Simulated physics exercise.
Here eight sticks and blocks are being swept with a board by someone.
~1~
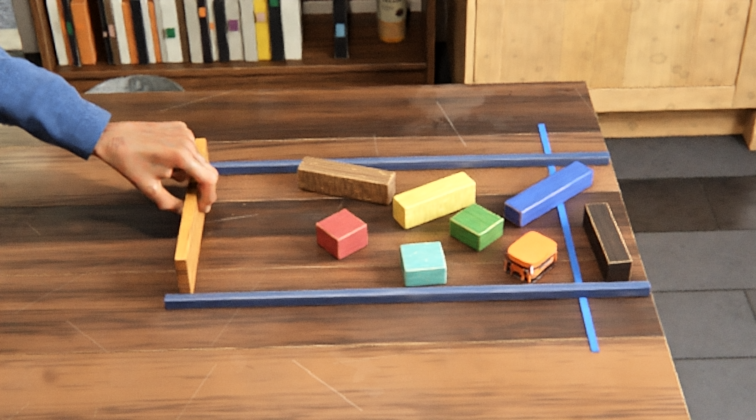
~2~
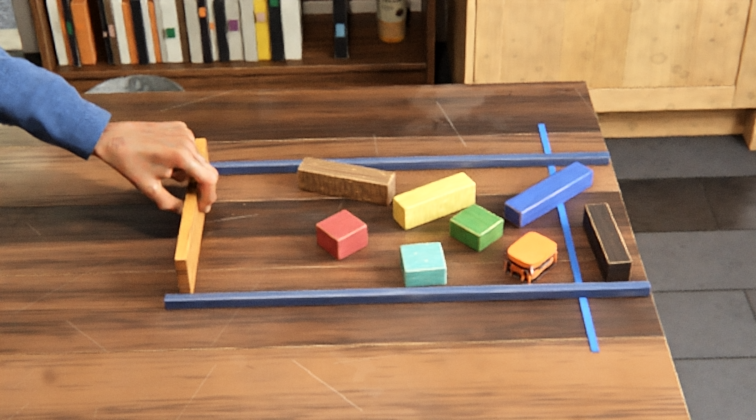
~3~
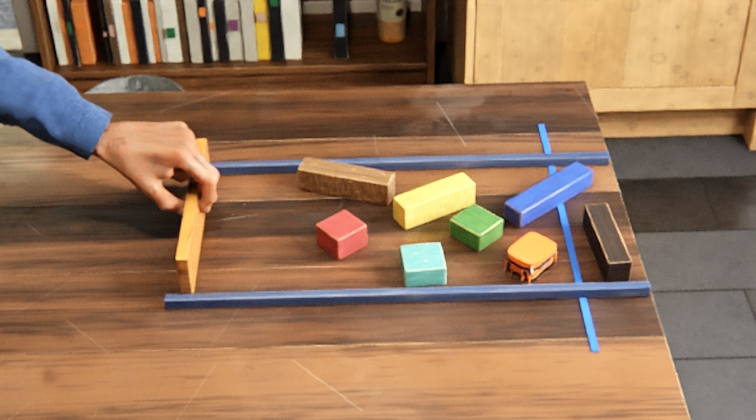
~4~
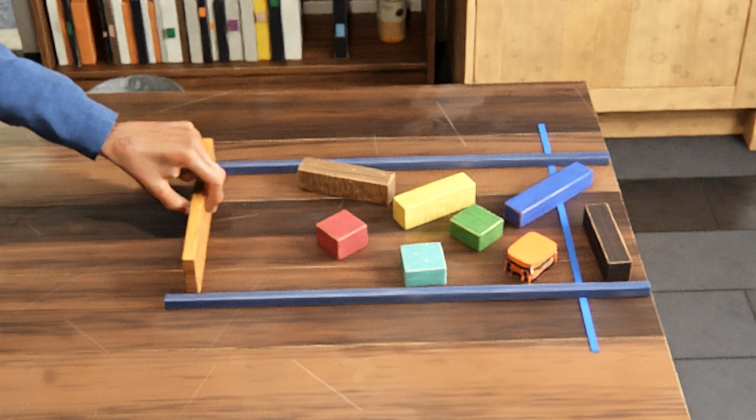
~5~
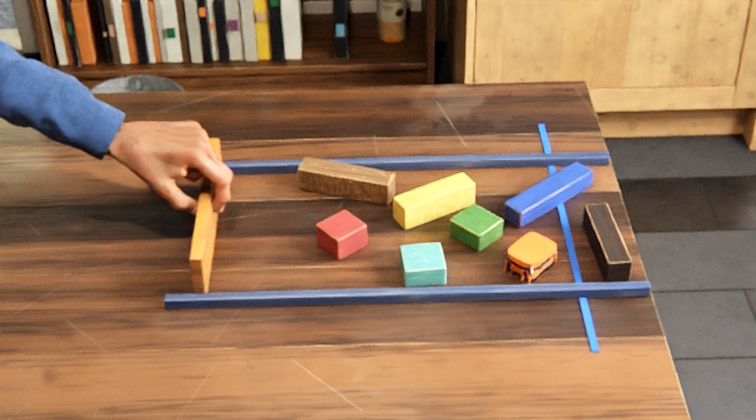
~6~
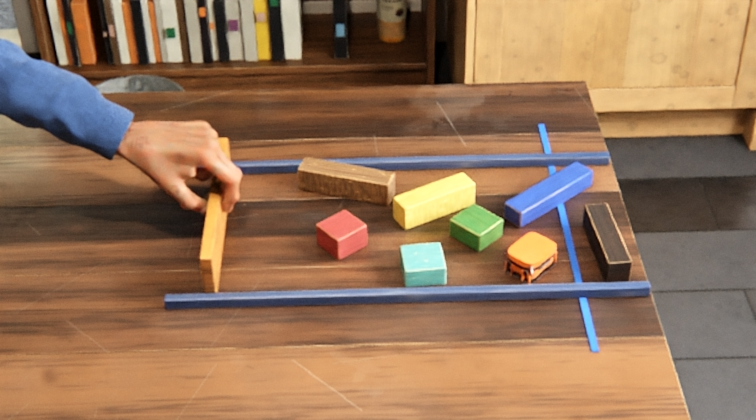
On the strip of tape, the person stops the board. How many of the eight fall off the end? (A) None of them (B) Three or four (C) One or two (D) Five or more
Answer: C.
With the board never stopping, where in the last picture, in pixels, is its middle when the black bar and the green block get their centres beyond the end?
Around (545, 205), then around (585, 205).
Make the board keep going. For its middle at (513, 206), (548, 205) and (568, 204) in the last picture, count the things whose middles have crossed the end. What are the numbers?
0; 2; 2.
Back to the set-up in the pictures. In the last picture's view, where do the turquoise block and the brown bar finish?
For the turquoise block it's (597, 264), and for the brown bar it's (600, 162).
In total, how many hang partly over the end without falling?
I'd say 4 of them.
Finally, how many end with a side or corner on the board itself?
Total: 4.
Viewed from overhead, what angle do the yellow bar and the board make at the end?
Angle: Roughly 45 degrees.
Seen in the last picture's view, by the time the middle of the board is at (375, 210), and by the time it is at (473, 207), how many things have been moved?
I count 2 first and 7 after.
Soon after, none off yet; black bar at rest near (607, 243); blue stick at rest near (549, 194); orange case at rest near (531, 259).
At rest, the number that fall off is one or two; fallen, blue stick and black bar.
